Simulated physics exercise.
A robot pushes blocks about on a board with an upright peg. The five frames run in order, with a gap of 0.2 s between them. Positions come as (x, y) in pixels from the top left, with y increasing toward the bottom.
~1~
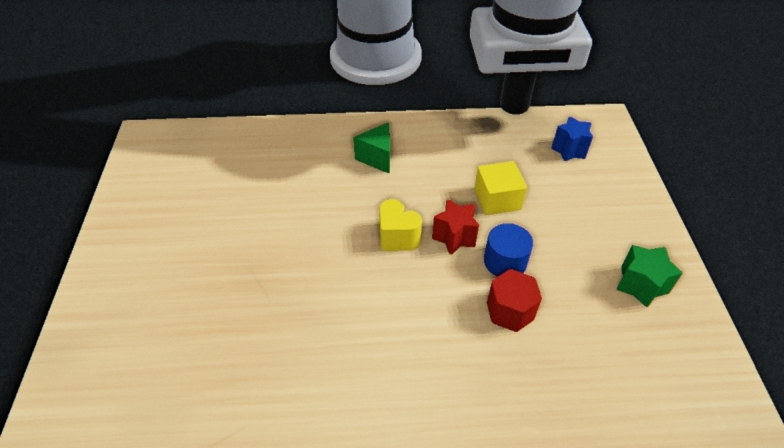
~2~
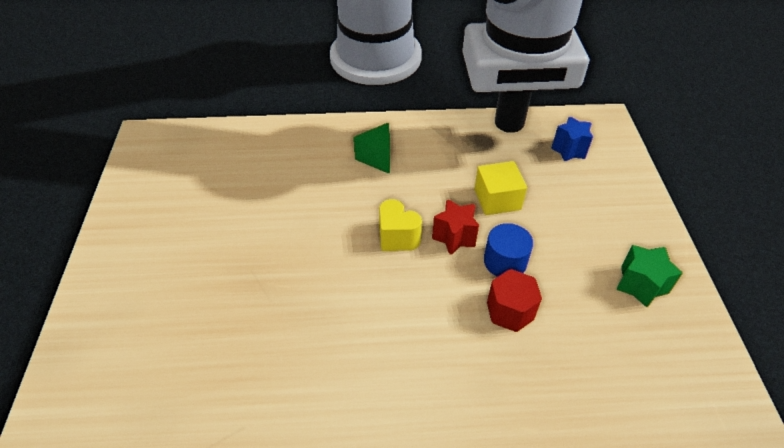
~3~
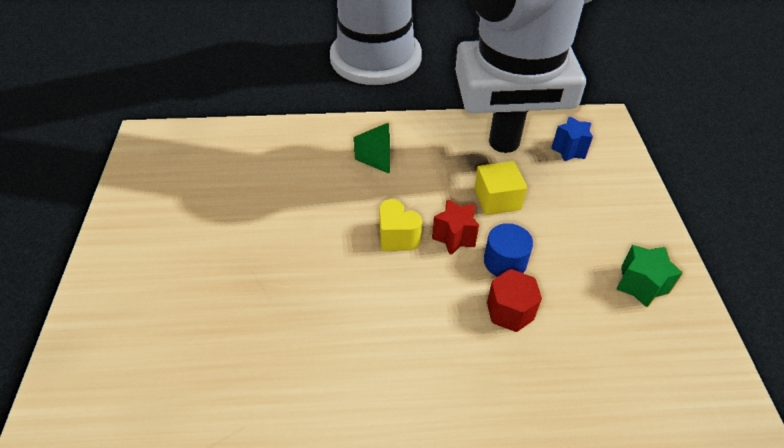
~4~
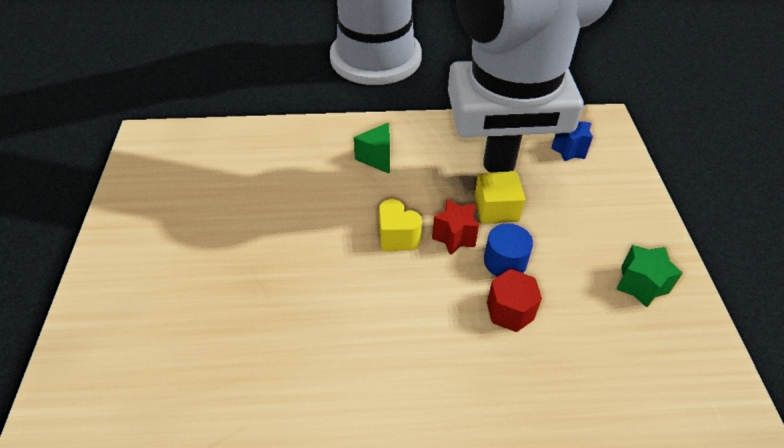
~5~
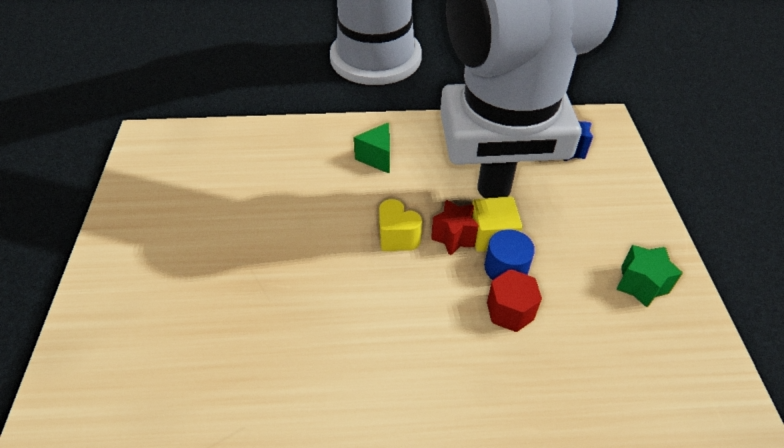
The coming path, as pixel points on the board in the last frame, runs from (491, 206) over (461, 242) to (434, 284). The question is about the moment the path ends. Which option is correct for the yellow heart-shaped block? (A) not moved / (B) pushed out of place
B
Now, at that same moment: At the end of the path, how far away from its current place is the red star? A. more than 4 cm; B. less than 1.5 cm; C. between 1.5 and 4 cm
The answer is A.
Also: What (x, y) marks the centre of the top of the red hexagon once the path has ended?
I predict (529, 319).
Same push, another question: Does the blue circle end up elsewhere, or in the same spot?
Once the peg is done, the blue circle is in a new spot.
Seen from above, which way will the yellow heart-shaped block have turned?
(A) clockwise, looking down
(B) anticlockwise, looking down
A.
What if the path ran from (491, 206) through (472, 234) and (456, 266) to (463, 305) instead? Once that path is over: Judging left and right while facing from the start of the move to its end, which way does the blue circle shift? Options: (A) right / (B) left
My answer is option B.
What follows on the original path. One third of the way, peg (474, 214); red star (444, 224), turned 30° clockwise; yellow square block (492, 237), turned 30° anticlockwise; blue circle (520, 269); red hexagon (523, 311).
Two thirds of the way, peg (453, 240); yellow heart-shaped block (387, 220), turned 35° clockwise; red star (423, 246), turned 50° clockwise; yellow square block (489, 253), turned 50° anticlockwise; blue circle (529, 277); red hexagon (529, 319), turned 30° clockwise.
At the end, peg (435, 269); yellow heart-shaped block (387, 220), turned 35° clockwise; red star (400, 264), turned 75° clockwise; yellow square block (489, 254), turned 55° anticlockwise; blue circle (530, 277); red hexagon (529, 319), turned 30° clockwise.
